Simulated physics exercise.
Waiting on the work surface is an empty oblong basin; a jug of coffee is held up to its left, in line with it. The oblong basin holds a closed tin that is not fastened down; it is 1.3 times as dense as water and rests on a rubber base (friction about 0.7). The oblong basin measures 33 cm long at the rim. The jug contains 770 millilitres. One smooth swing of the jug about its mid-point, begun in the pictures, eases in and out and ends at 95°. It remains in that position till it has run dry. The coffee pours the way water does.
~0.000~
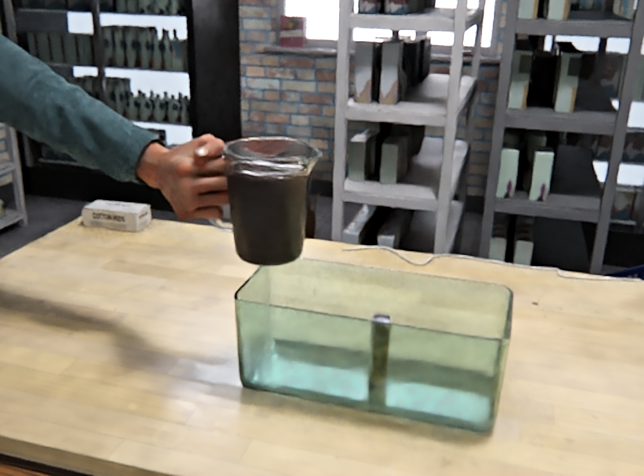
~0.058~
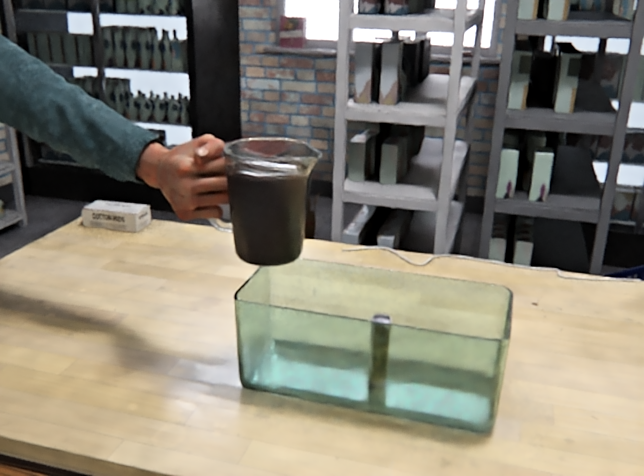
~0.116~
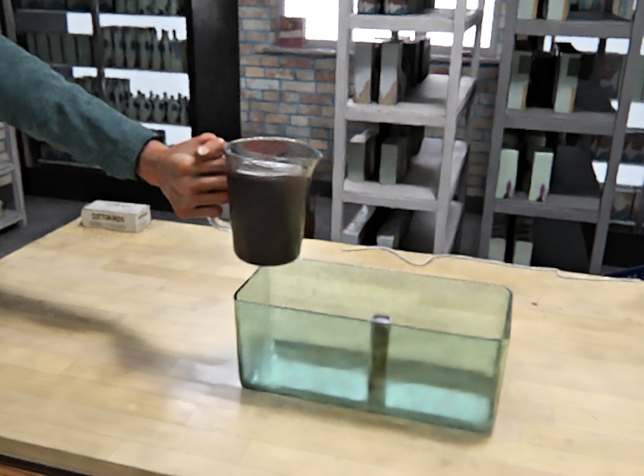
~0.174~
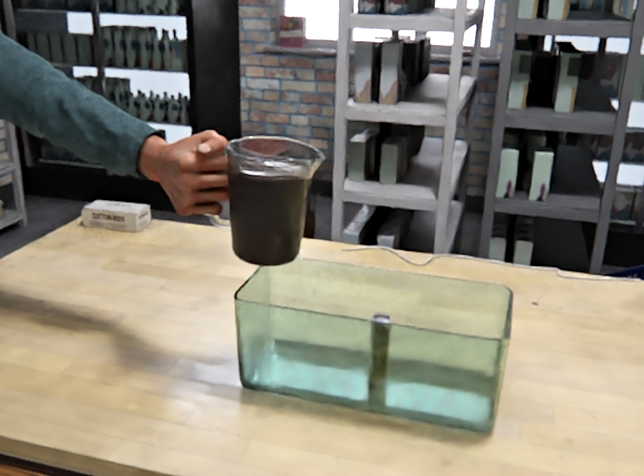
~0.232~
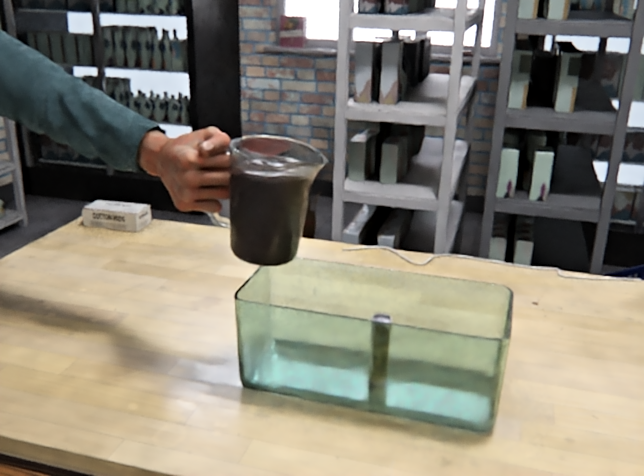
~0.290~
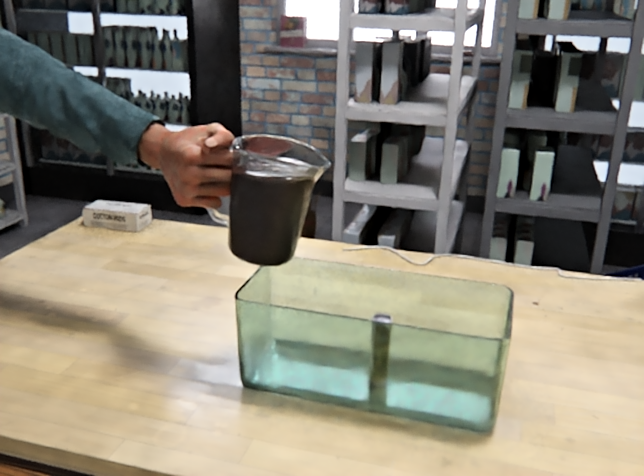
A hand holds a jug of dark liquid above a glass basin and slowly tilts it slightly rightward.
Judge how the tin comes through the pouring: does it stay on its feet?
No: Looks like it can't take it.
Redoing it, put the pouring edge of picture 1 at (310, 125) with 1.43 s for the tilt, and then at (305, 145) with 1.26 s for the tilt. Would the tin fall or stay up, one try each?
In the first try it comes down; in the second it comes down.
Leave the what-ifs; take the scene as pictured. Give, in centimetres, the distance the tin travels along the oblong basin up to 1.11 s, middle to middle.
About 0 cm.
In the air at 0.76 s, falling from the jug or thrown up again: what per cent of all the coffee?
Estimate: About 9 % of all of it.
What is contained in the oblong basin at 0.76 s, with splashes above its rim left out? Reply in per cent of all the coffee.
About 2%.
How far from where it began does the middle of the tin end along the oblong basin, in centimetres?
Roughly 7.5 cm.
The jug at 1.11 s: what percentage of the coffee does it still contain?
48 per cent or thereabouts.
By 0.76 s the tilt is 56° and 89 per cent is still to pour; the tin stands where it began.
By 1.11 s the tilt is 87° and 47 per cent is still to pour; the tin stands where it began.
By 1.48 s the tilt is 95° and 9 per cent is still to pour; the tin lies on its side.
By 1.87 s the tilt is 95° and 1 per cent is still to pour; the tin lies on its side.
At rest the tin lies on its side.
